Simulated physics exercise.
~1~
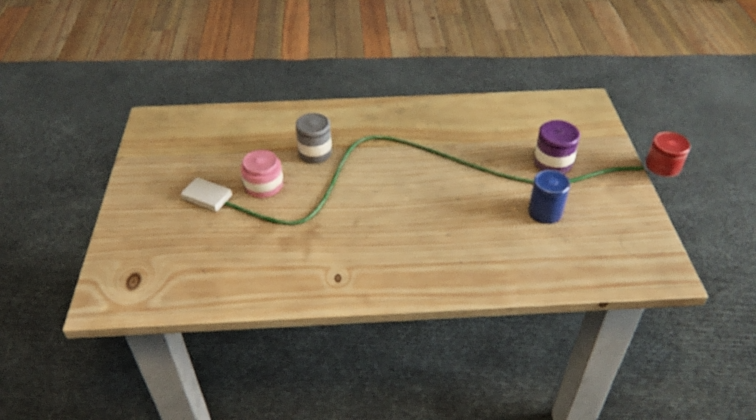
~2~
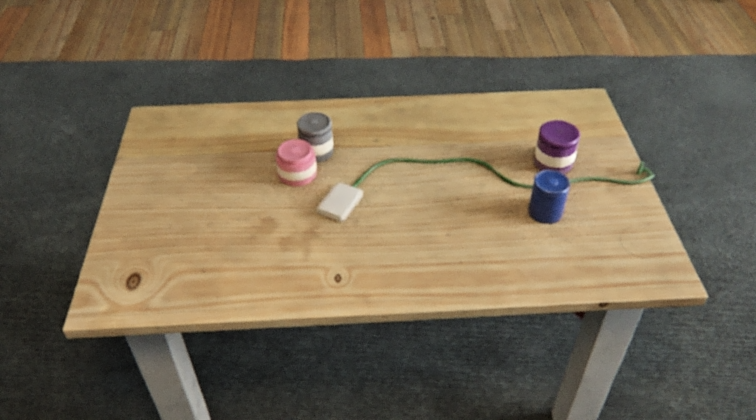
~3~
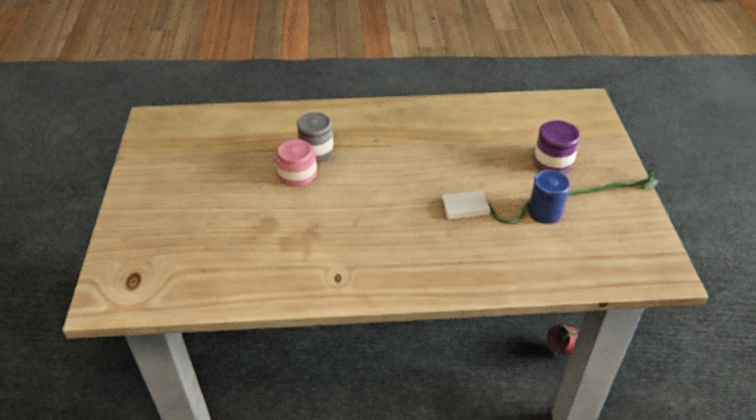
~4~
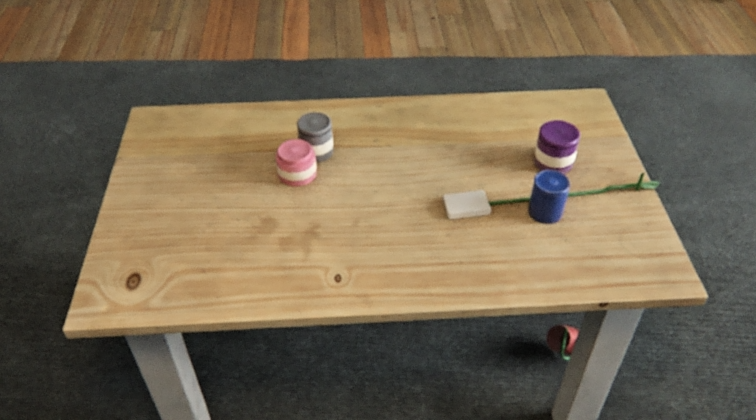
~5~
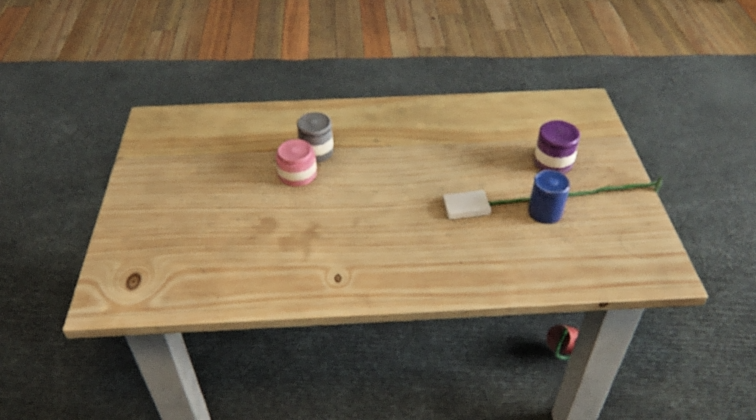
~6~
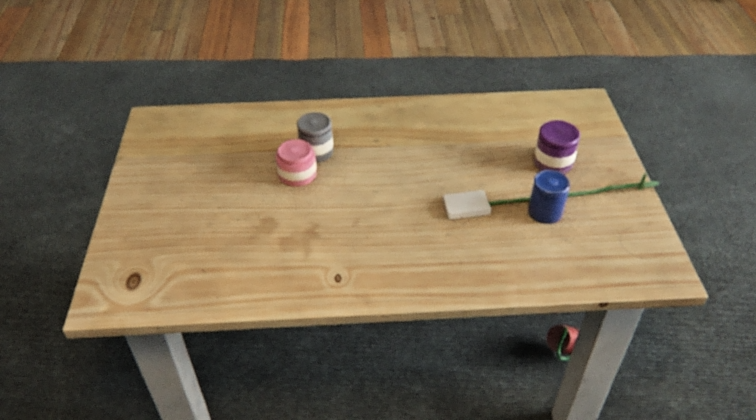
A pale wooden table stands on a dark carpet, seen from above and in front, with a wooden floor behind. Pink and grey containers sit at the left, purple and blue ones at the right, and a green cable links a small white block at the left to a red cylinder at the right edge. The red cylinder drops off the edge, and the white block slides right as the pink jar shifts right. The block slides farther, stopping left of the blue tub. The cable pulls straight and twitches slightly, while the red cylinder rests below the tabletop near the right leg.
